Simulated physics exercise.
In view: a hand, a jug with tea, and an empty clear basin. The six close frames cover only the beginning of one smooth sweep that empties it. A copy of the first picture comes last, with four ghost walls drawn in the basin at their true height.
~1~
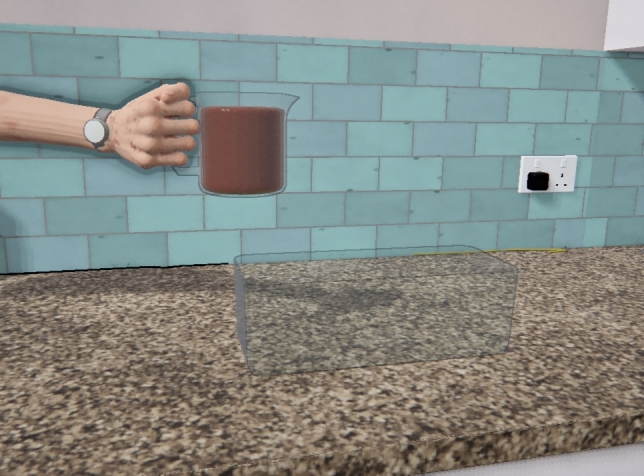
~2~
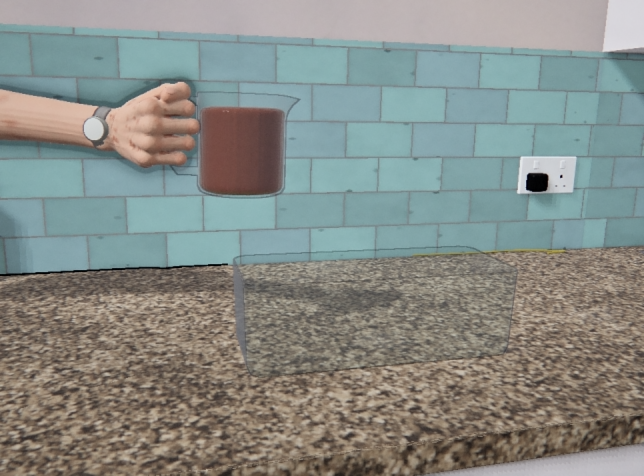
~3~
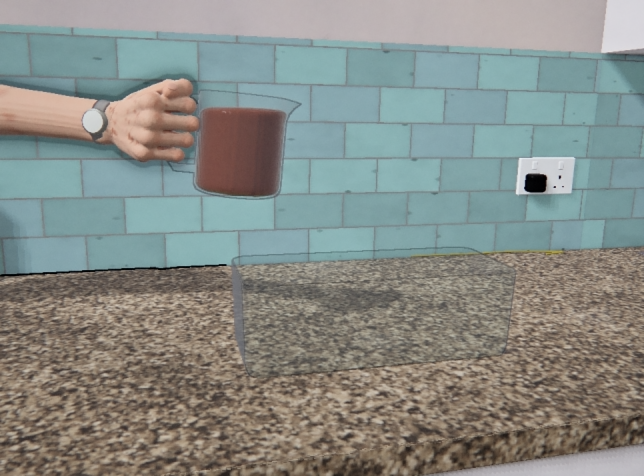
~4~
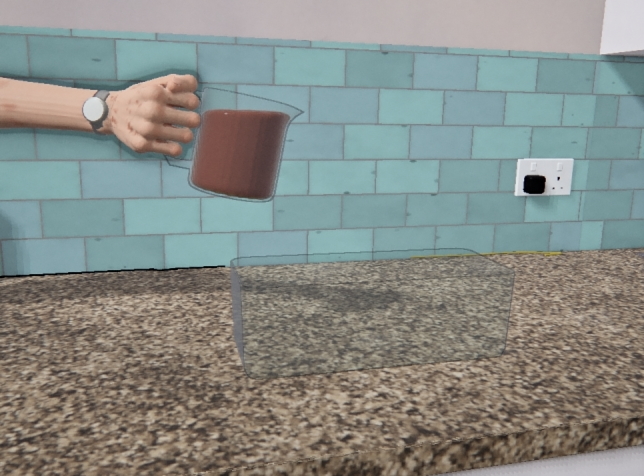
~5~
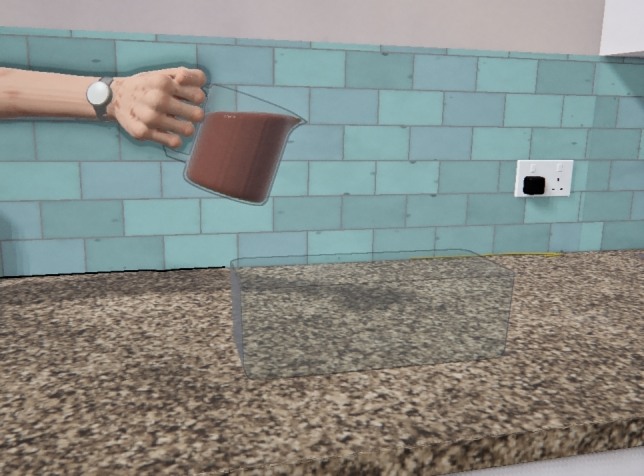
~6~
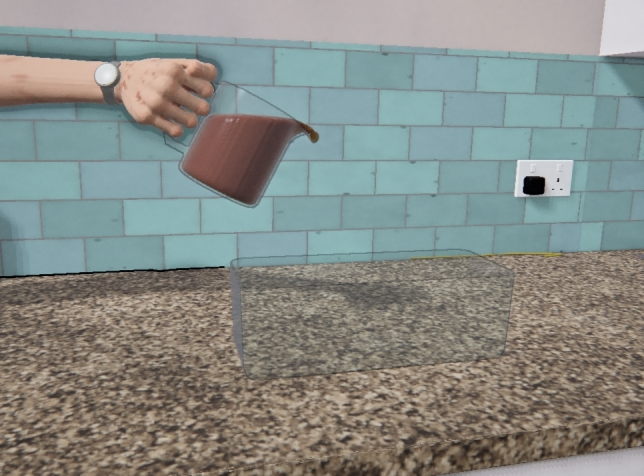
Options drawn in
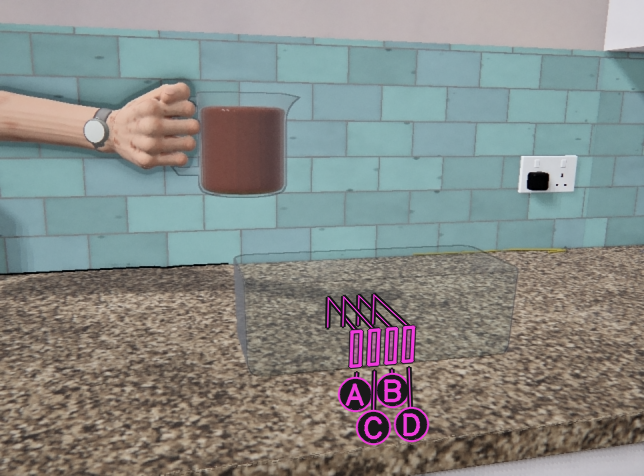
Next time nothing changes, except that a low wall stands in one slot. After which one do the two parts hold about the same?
C is best.
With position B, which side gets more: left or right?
The left one.
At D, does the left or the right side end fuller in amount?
More ends on the left.
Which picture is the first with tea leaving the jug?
In picture 6.
On the marked copy, A at (356, 372); B at (391, 369); C at (374, 371); D at (409, 367).
Choosing A, about 22 % ends left of the wall and 77 % right of it.
Choosing B, about 84 % ends left of the wall and 12 % right of it; 3 % is lost outside.
Choosing C, about 47 % ends left of the wall and 51 % right of it.
Choosing D, about 93 % ends left of the wall and 4 % right of it; 3 % is lost outside.
